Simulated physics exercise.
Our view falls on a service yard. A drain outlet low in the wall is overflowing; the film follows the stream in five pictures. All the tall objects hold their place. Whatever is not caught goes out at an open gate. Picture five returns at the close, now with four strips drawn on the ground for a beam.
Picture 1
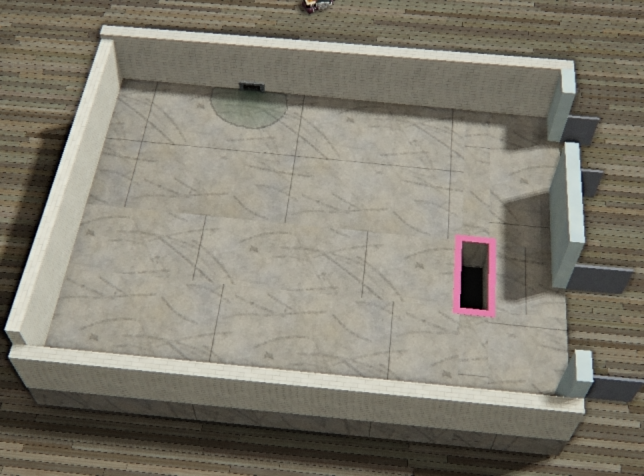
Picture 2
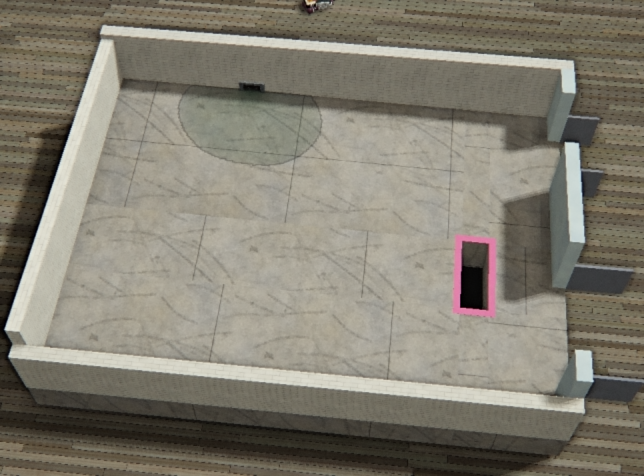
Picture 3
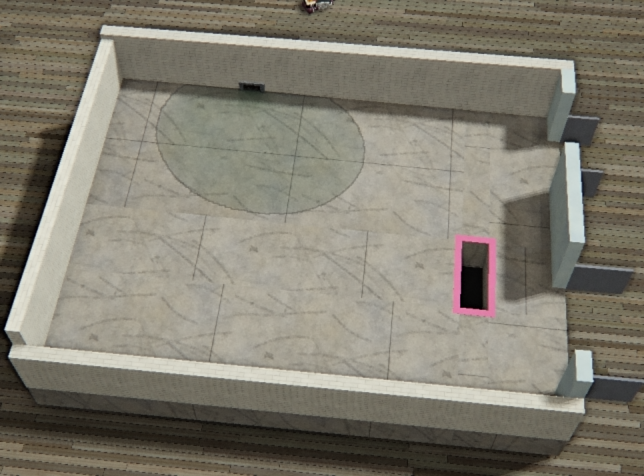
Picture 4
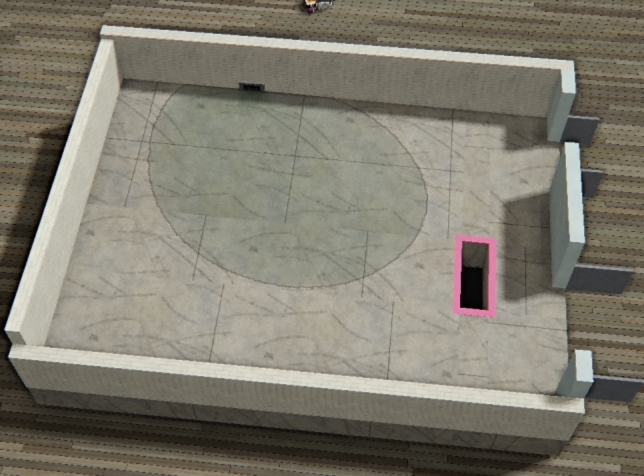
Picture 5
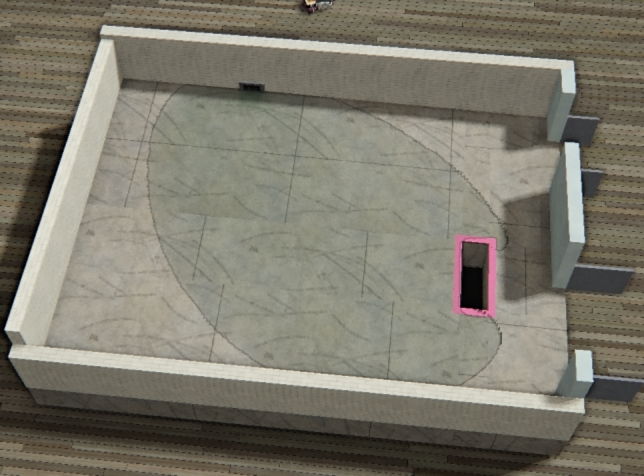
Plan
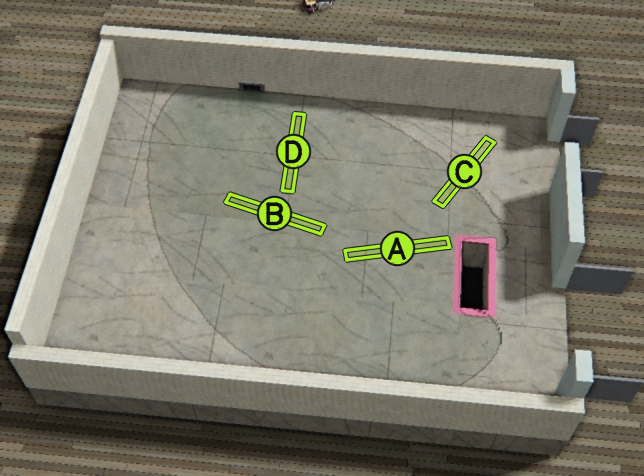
A thin greenish sheet of water spreading from the back wall across a walled yard, reaching the pink-edged drain pit.
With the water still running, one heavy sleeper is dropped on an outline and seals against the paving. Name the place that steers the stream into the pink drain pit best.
The best spot is B.
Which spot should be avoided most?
The answer is D.
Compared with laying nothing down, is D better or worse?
Worse.
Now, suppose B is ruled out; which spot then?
That would be C.
On the marked copy, A from (345, 255) to (448, 242); B from (227, 198) to (322, 229); C from (438, 203) to (490, 140); D from (287, 191) to (299, 114).
If A is chosen, about 14 % of the stream goes into the pink drain pit, about 86 % out by the gates.
If B is chosen, about 44 % of the stream goes into the pink drain pit, about 56 % out by the gates.
If C is chosen, about 28 % of the stream goes into the pink drain pit, about 72 % out by the gates.
If D is chosen, about 7 % of the stream goes into the pink drain pit, about 93 % out by the gates.
